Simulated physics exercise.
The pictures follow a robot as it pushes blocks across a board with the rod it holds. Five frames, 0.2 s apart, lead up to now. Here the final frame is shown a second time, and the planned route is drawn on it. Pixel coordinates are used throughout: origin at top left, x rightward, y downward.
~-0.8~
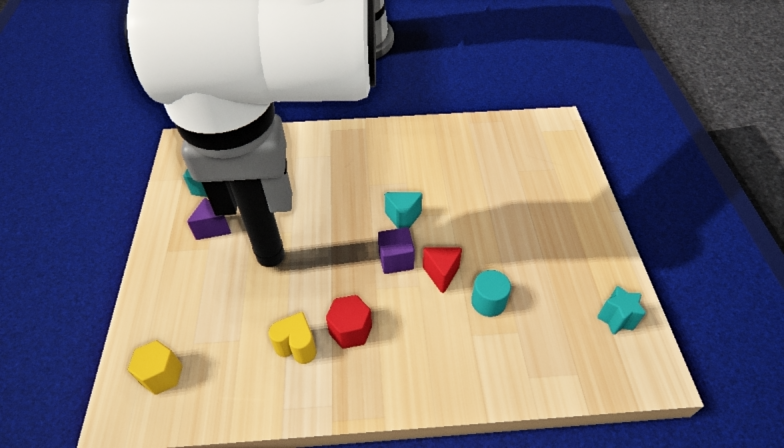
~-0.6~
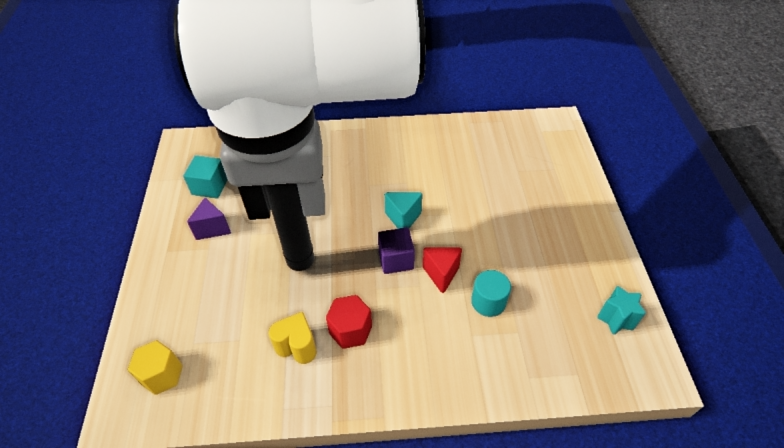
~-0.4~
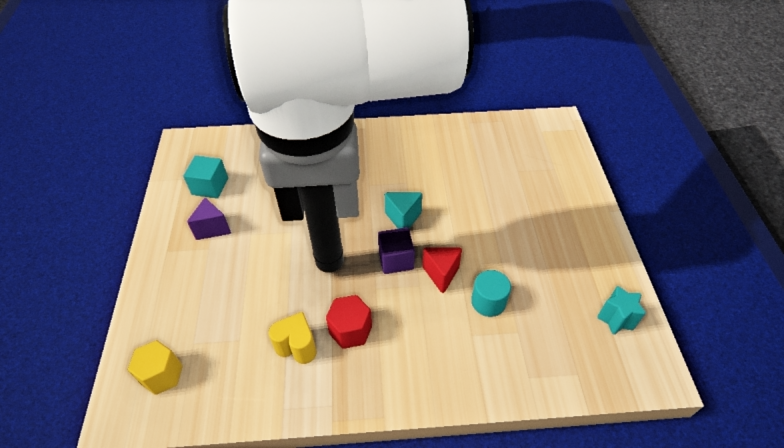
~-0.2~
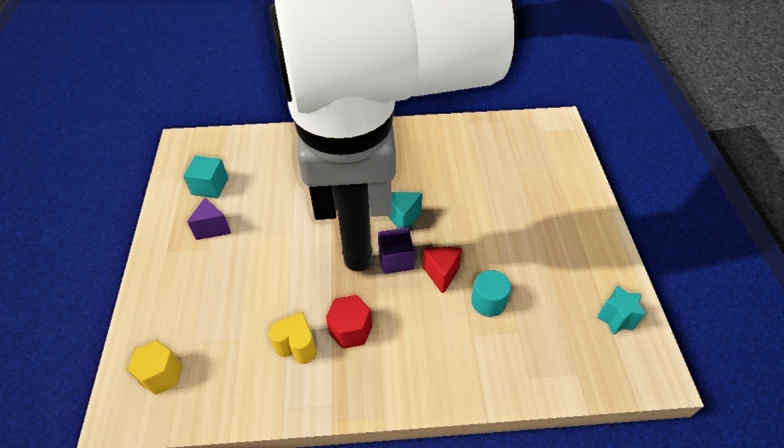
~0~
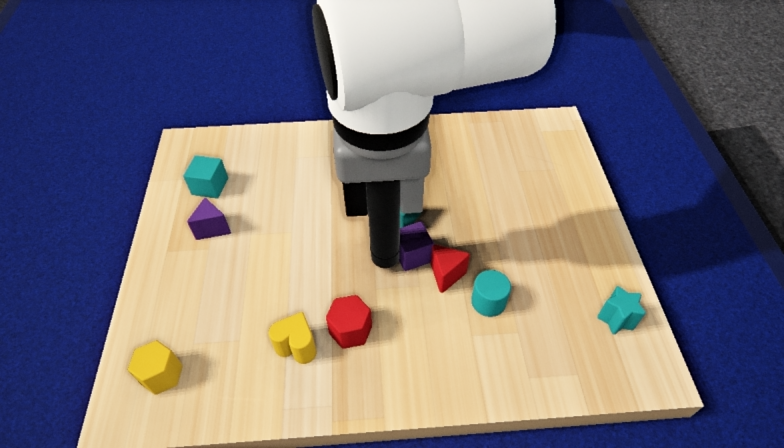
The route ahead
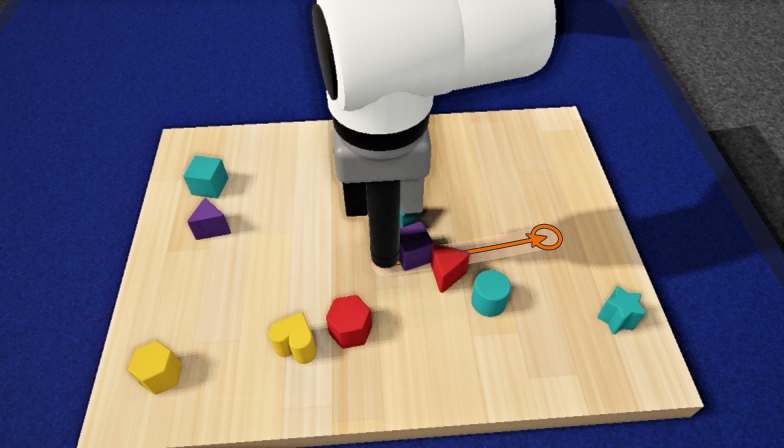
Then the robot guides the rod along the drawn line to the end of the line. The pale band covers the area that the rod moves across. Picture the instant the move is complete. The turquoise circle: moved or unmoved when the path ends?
The answer is that it remains undisturbed.
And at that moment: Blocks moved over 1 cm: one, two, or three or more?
Moved: Exactly two.
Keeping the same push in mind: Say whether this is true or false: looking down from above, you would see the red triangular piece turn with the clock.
My answer: True.
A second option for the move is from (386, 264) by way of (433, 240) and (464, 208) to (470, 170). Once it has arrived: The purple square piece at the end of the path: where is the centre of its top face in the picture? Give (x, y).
The centre of its top will be at (488, 210).
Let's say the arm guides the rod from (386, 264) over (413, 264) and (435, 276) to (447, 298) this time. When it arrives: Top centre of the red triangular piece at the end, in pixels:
It will likely be found at (473, 269).
Drawn move, straight from (386, 264) to (547, 237).
On the path given first. One third of the way, rod (442, 250); purple square piece (464, 221), turned 30° anticlockwise; red triangular piece (459, 259), turned 50° clockwise.
Two thirds of the way, rod (497, 241); purple square piece (492, 205), turned 75° anticlockwise; red triangular piece (464, 259), turned 80° clockwise.
At the end, rod (549, 230); purple square piece (492, 205), turned 80° anticlockwise; red triangular piece (464, 259), turned 80° clockwise; turquoise circle still.
